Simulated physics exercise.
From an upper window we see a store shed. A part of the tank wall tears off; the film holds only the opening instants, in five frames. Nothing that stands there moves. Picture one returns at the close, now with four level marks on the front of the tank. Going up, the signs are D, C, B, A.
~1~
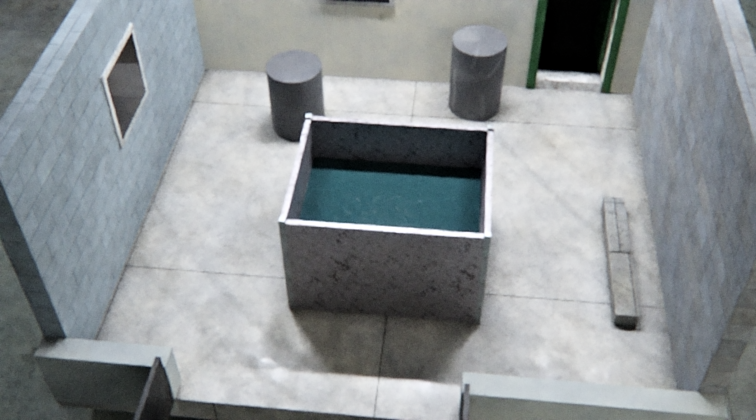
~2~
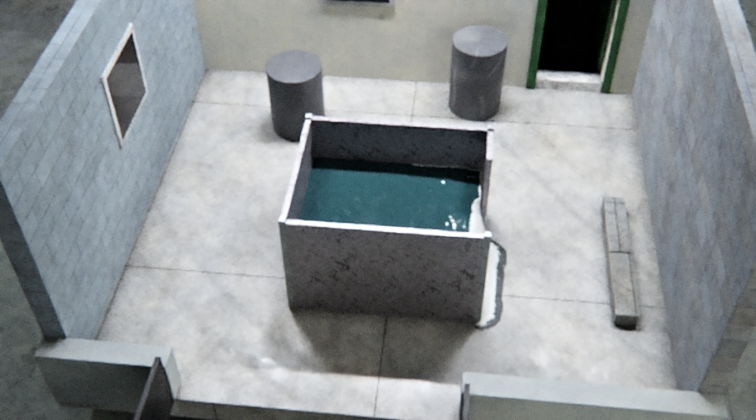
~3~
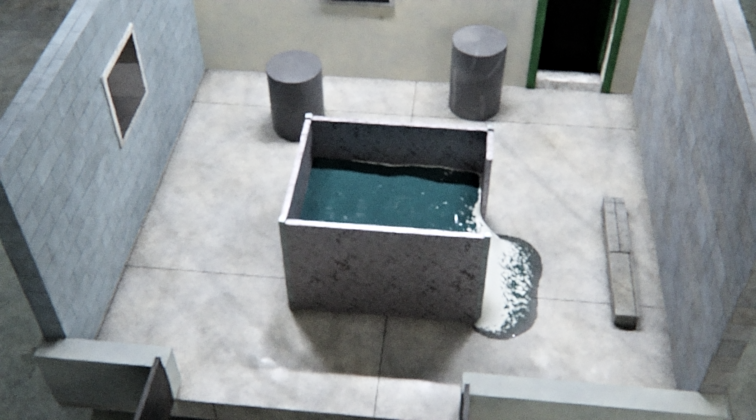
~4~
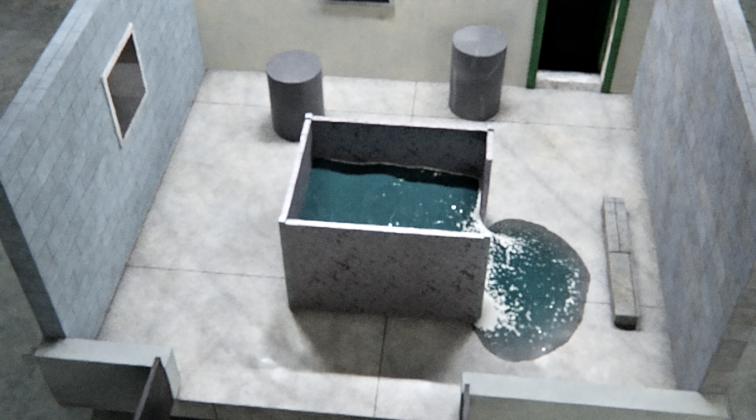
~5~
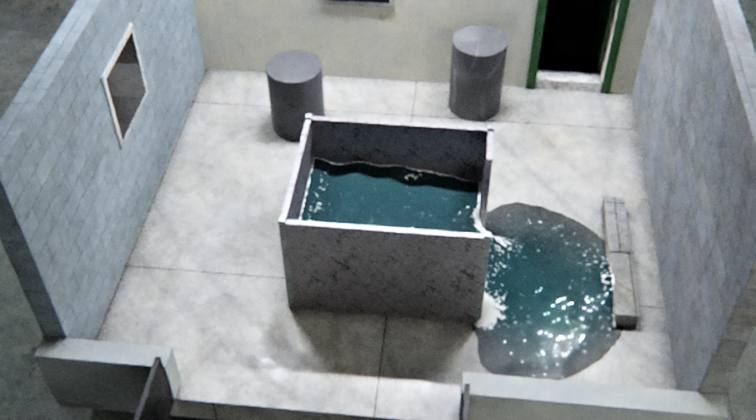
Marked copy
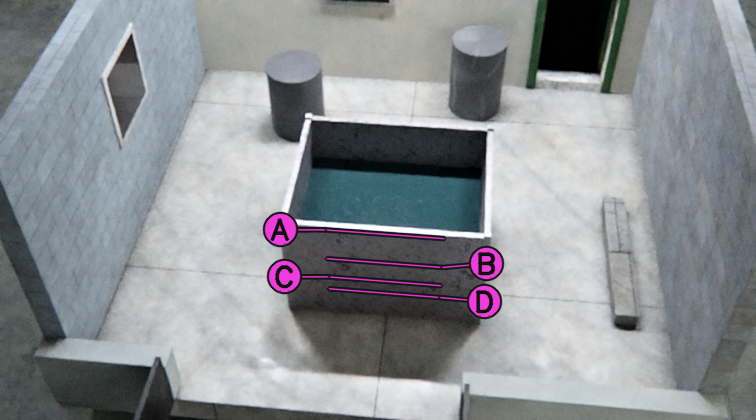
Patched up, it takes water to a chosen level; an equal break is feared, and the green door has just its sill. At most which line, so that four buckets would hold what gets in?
Use level C.
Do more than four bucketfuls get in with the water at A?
Yes, it does.
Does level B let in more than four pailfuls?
Yes, it does.
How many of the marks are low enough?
Two.
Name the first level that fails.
Level B.
In magenta, A at (384, 234); B at (384, 263); C at (384, 281); D at (384, 293); from the bottom up D, C, B, A.
For level A, dozens of bucketfuls pour in.
For level B, about 11 bucketfuls get in.
For level C, a splash gets over, under a bucket.
For level D, nothing gets over.
